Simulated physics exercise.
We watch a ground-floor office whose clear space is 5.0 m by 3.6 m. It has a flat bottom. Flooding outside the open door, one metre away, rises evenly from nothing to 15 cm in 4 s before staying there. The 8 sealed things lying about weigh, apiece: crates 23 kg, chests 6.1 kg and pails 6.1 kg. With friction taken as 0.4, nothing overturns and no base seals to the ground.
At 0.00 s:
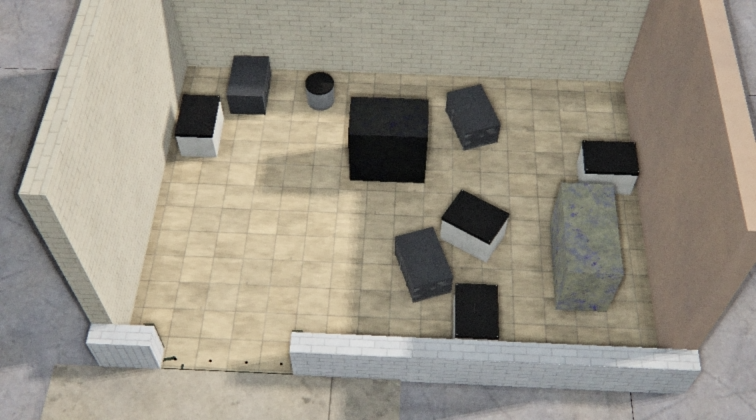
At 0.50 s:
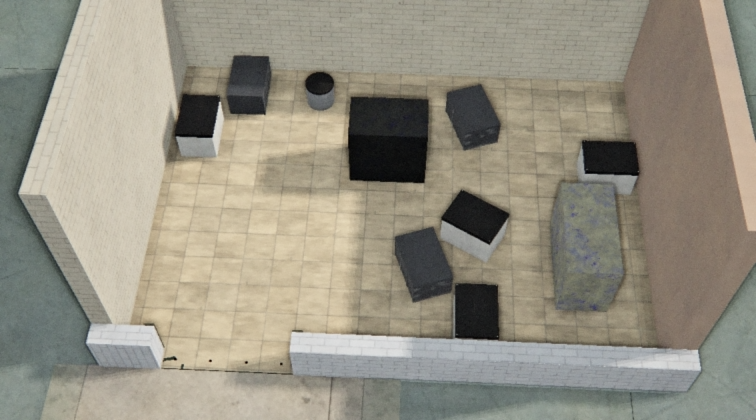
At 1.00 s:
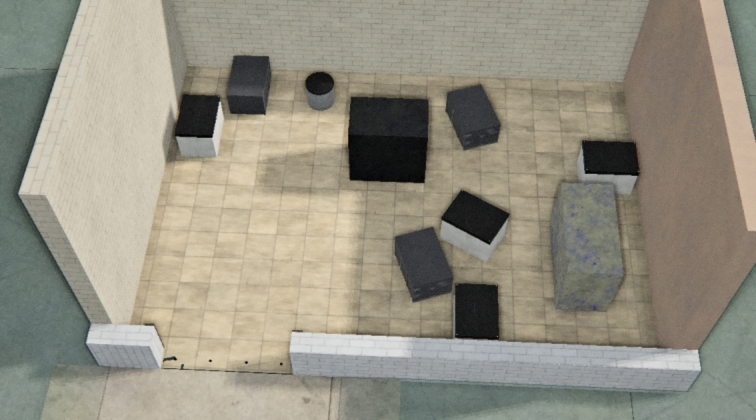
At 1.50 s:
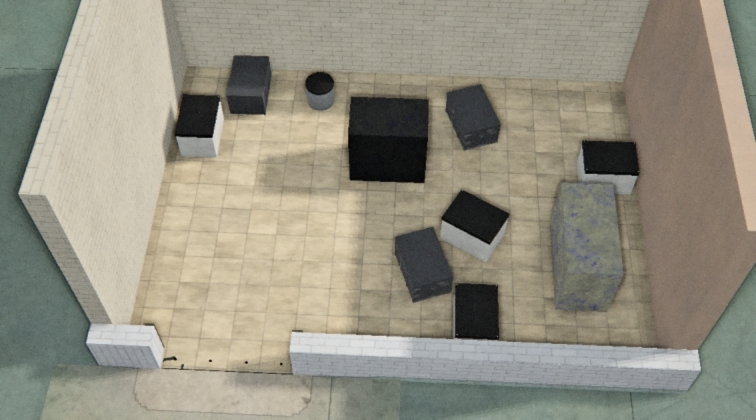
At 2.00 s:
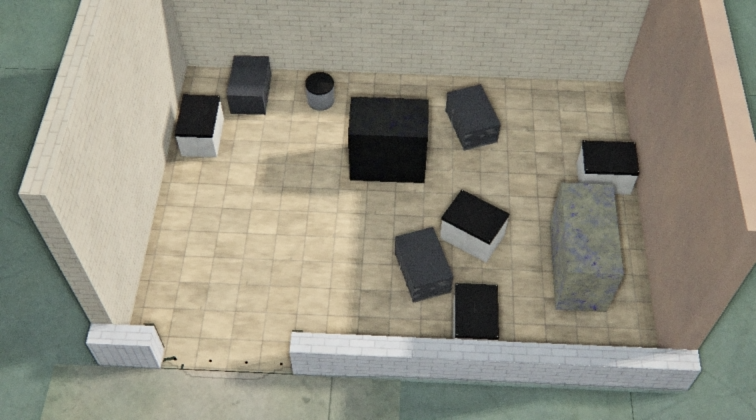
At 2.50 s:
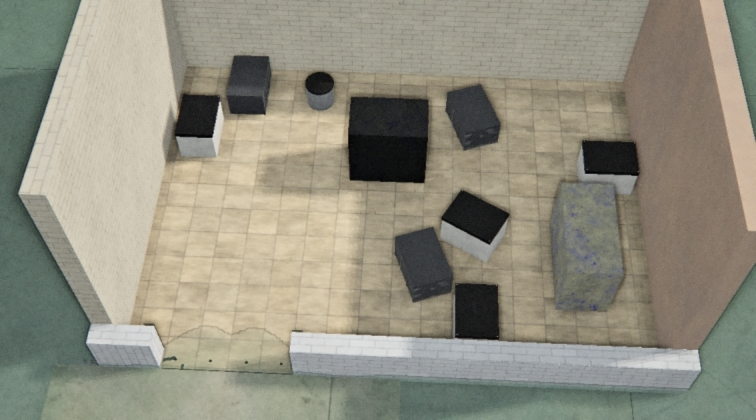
The clip opens on a high view of a walled, tiled room with dark and white boxes, a small round container and a mottled grey block. The ground outside turns greenish, then the paving beyond the doorway tints too. Finally, a thin wet edge creeps just inside, while every object stays still.
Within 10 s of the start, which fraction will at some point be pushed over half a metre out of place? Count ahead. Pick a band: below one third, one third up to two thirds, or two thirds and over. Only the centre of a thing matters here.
The share is one third up to two thirds.
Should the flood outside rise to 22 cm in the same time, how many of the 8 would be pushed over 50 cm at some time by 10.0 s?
Then 4.
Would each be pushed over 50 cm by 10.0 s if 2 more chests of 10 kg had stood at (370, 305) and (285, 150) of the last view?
Taking them in order, the first is within that distance and the second is beyond that distance.
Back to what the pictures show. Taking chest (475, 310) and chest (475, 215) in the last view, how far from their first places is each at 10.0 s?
In that order: 0 cm, 0 cm.
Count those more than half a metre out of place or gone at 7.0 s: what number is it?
The number by then is 1.
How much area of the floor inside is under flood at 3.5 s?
I'd put it close to 1.5 m2.
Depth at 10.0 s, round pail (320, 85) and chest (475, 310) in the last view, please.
Close to 7 and 0 centimetres.
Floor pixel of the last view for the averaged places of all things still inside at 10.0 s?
The centre sits near (436, 177).
After 3.5 s 0 of 8 are over 50 cm from their spots; 0 afloat.
After 4.5 s 0 of 8 are over 50 cm from their spots; 0 afloat.
After 7.0 s 1 of 8 are over 50 cm from their spots; 1 afloat.
After 10.0 s 3 of 8 are over 50 cm from their spots, and 3 have been at some point; 1 afloat.
